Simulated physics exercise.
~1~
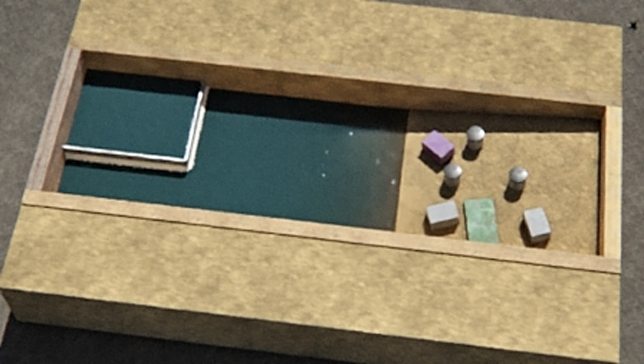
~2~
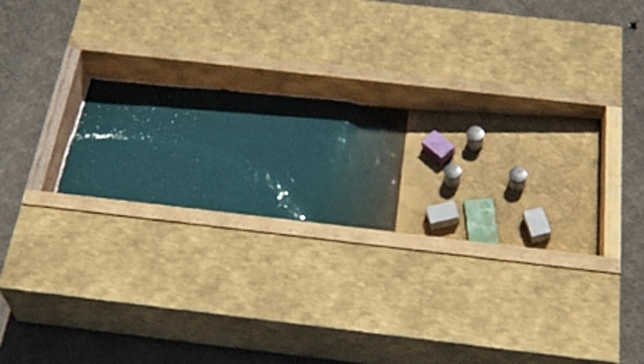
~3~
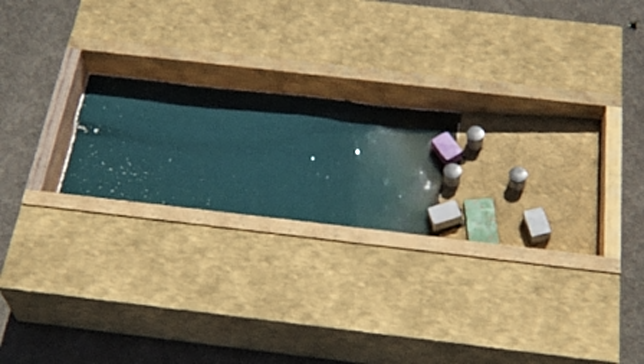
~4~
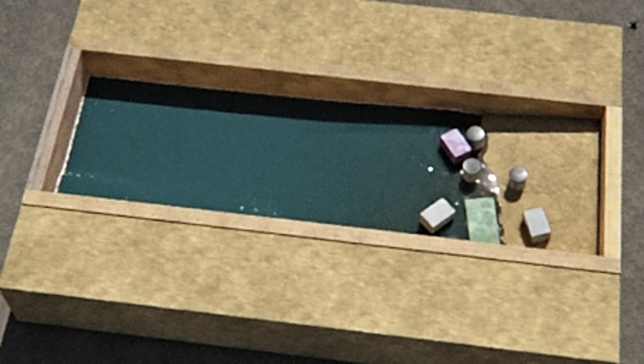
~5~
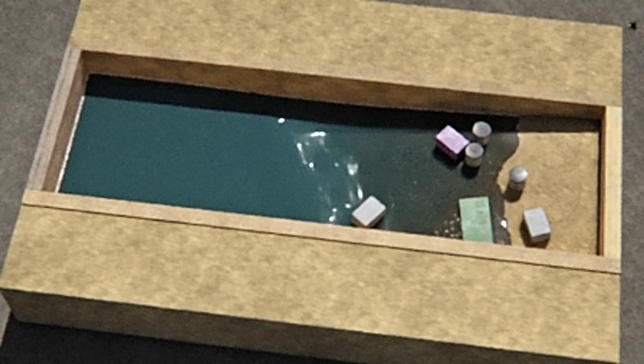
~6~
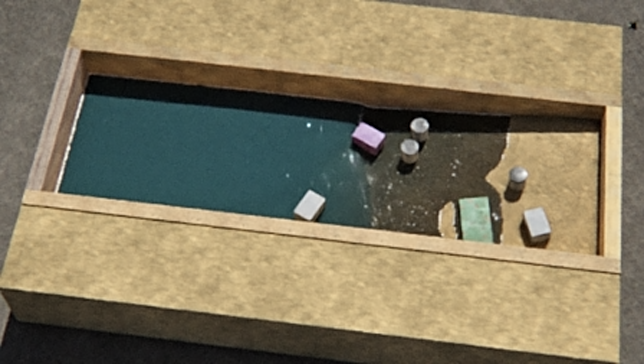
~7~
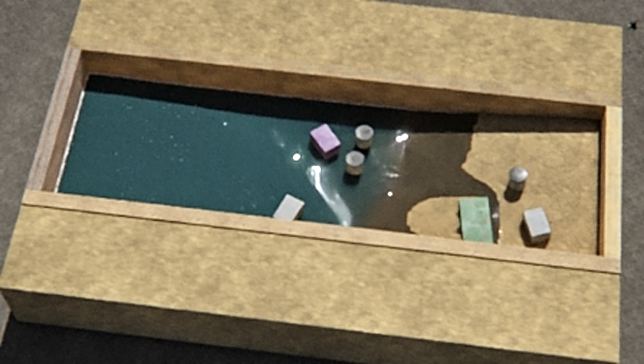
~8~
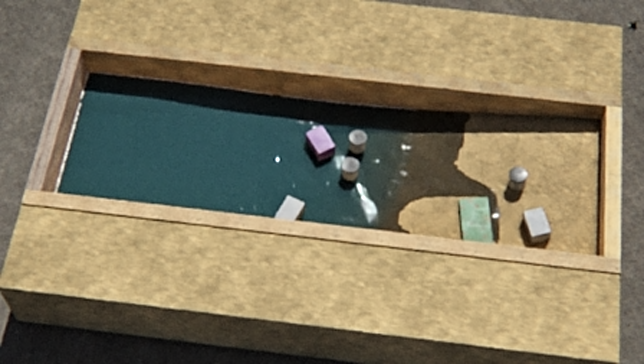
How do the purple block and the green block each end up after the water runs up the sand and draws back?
The purple block is carried off to the left and ends up floating in the water. The green block holds its place on the sandy slope.
